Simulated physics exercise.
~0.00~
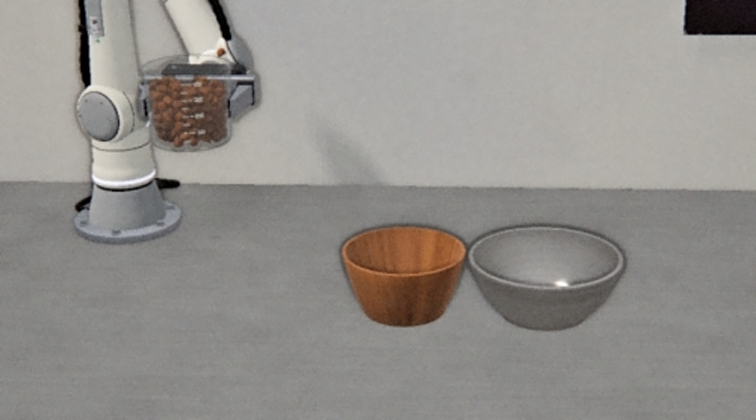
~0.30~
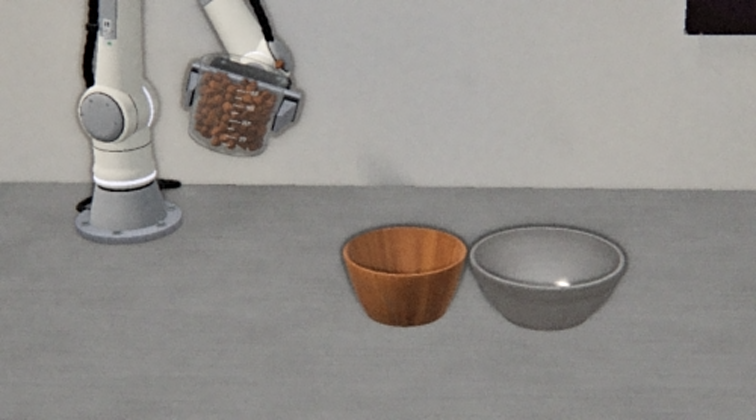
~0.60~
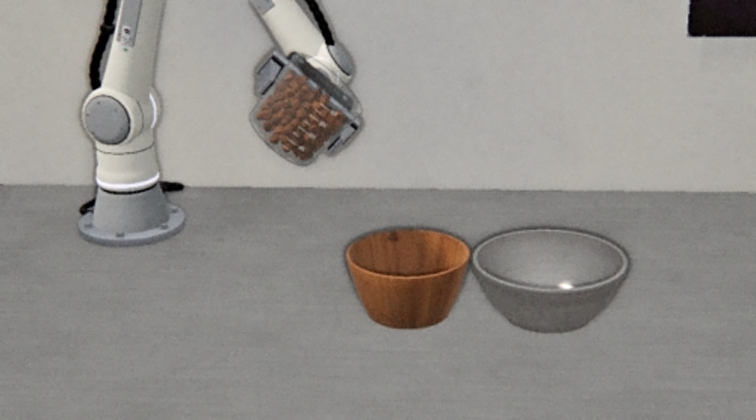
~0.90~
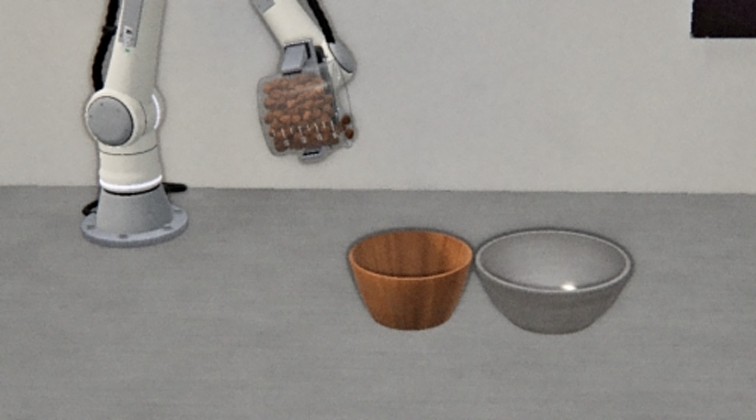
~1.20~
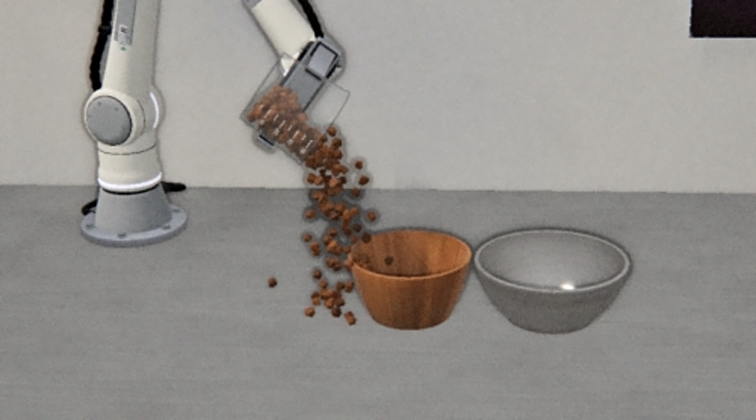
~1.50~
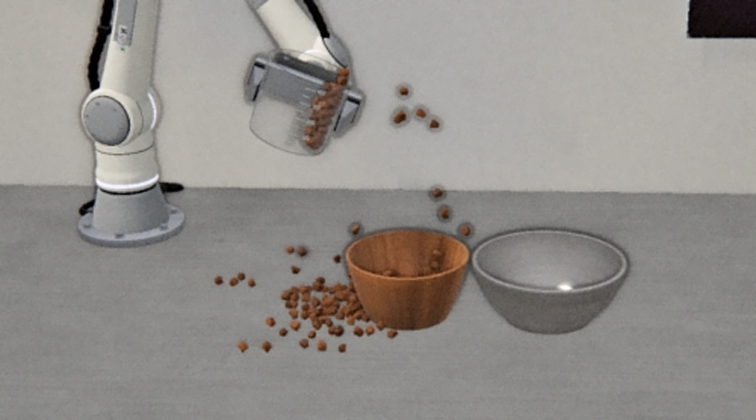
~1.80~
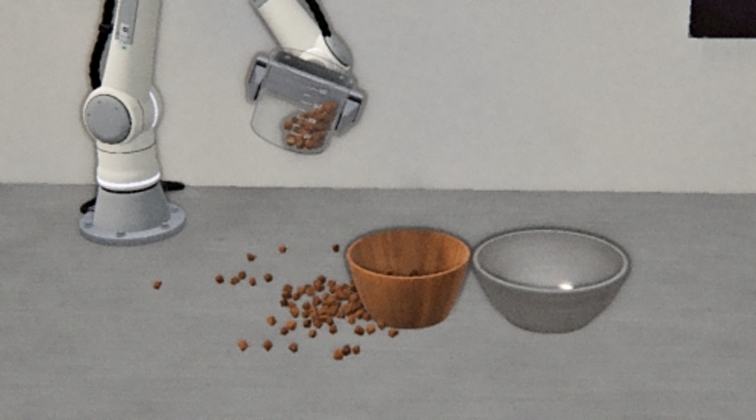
On a grey tabletop against a pale wall, a white robot arm holds a clear beaker full of small brown pellets, to the left of a wooden bowl and a grey bowl. The arm carries the beaker right, tilting it as it nears the wooden bowl. It tips the beaker further, and pellets pour down around the bowl's left rim, some dropping inside and many missing. The arm then swings the beaker back towards upright, flinging a few pellets to the right. It ends still slightly tilted with some pellets inside, while others lie in the wooden bowl and scattered beside it.
